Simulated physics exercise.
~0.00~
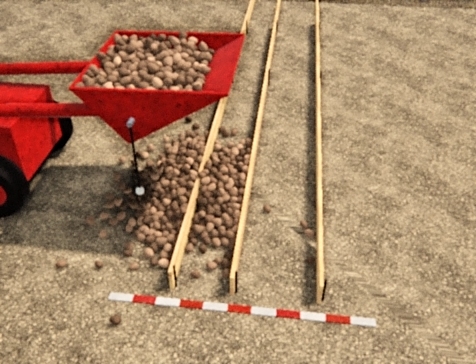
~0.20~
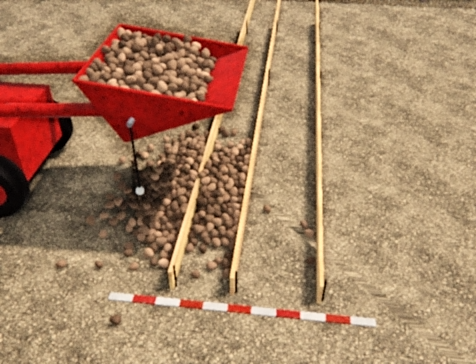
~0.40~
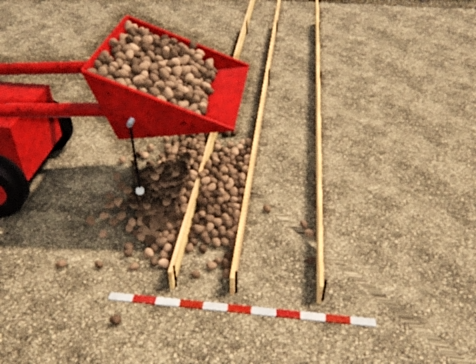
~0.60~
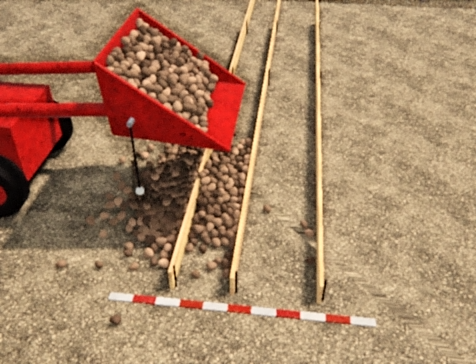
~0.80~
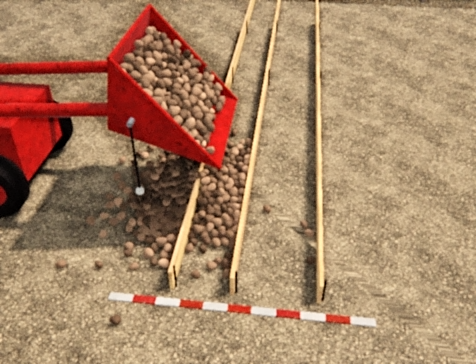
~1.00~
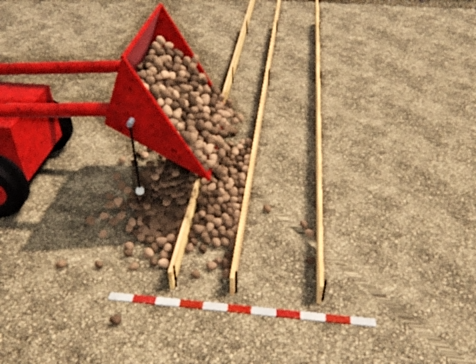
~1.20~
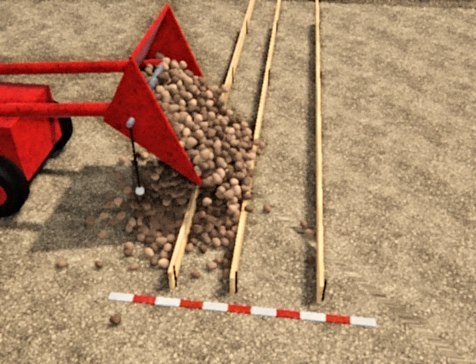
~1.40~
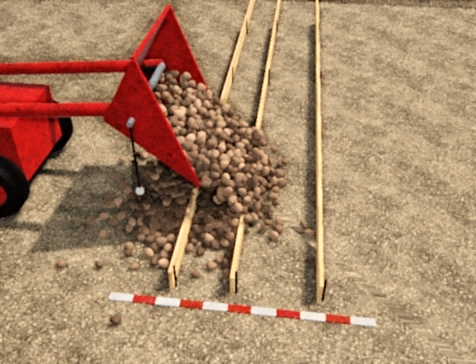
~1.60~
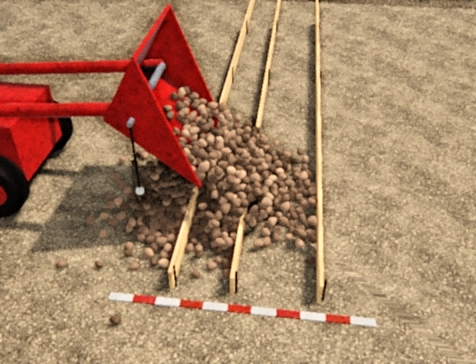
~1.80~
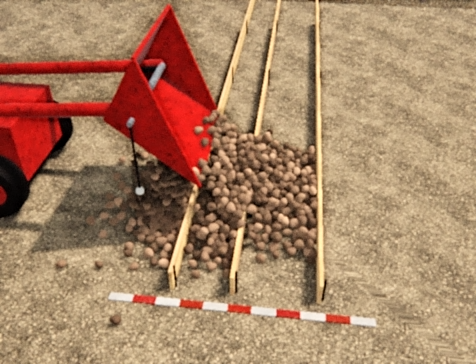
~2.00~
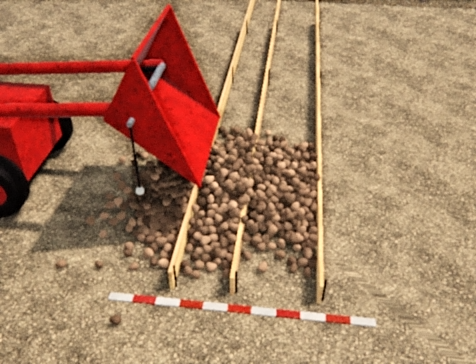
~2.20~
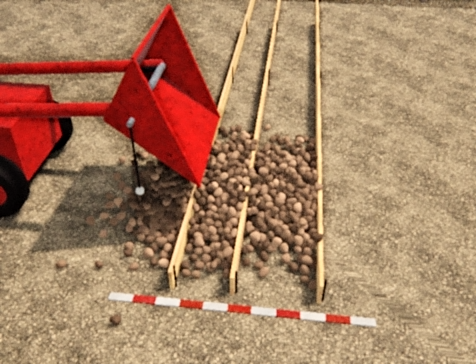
A red skip on the front of a small machine tipped forward to the right and poured its brown stones onto an earlier heap, and they spilled over the middle plank until the skip hung empty and stones lay up against the far plank.
